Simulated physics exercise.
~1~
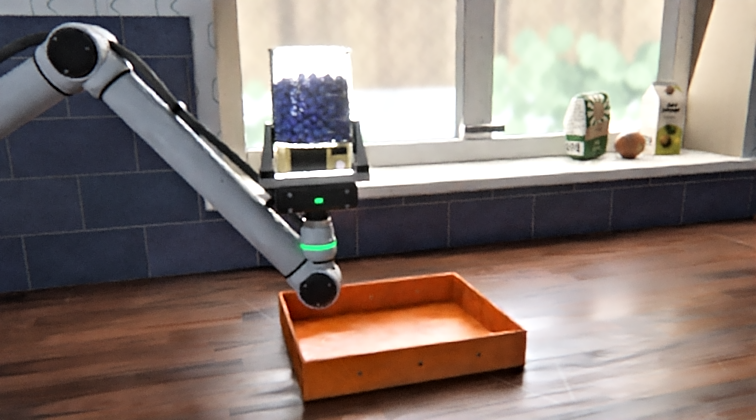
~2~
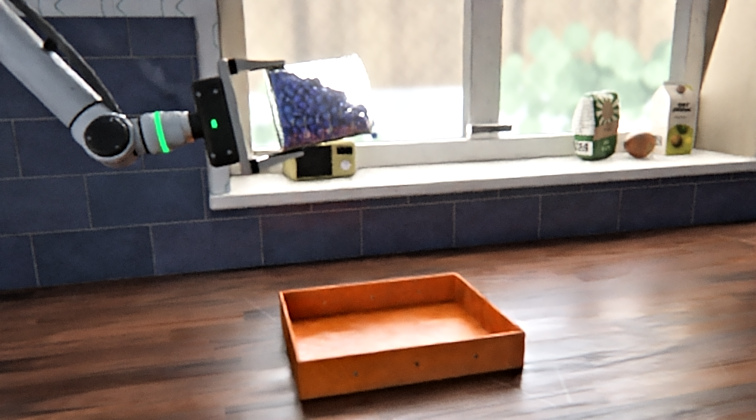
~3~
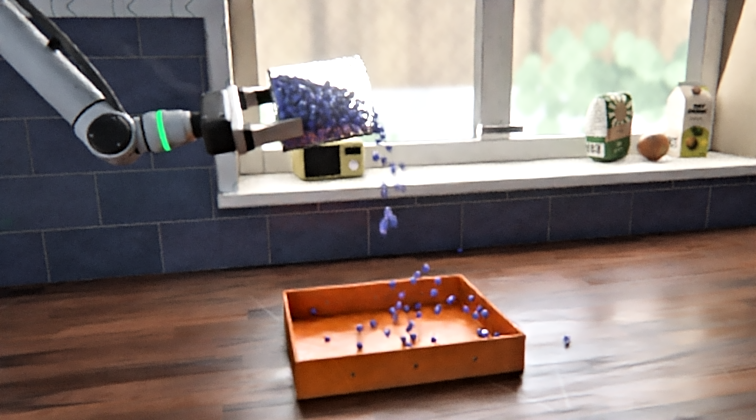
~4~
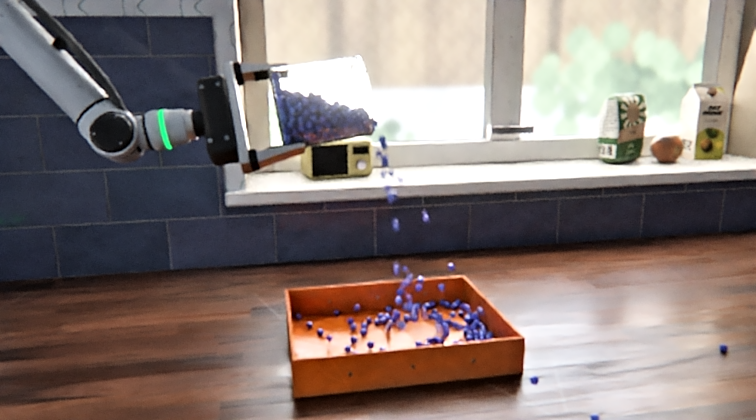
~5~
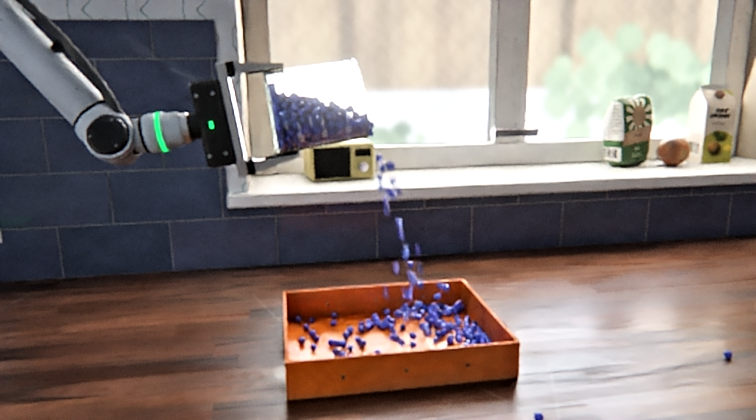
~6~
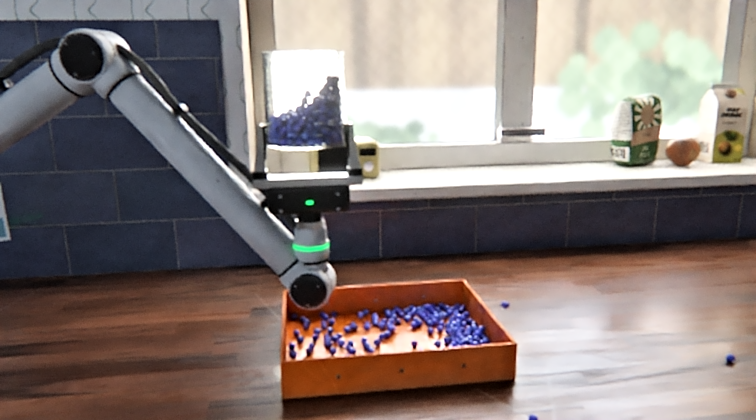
A grey robot arm with glowing green rings holds a clear cup of blue-purple beads upright above an orange tray on a dark wooden counter, seen from the front and slightly above. Behind it are blue tiles and a bright window, its sill holding a small yellowish device, a green and white bag, a brown object and a carton. The arm swings the cup up and tips it onto its side. Beads spill into the tray in a thin stream while the gripper twists, and a few bounce onto the counter. Finally the arm rights the cup, still partly full, leaving beads scattered across the tray and heaped towards its right side.
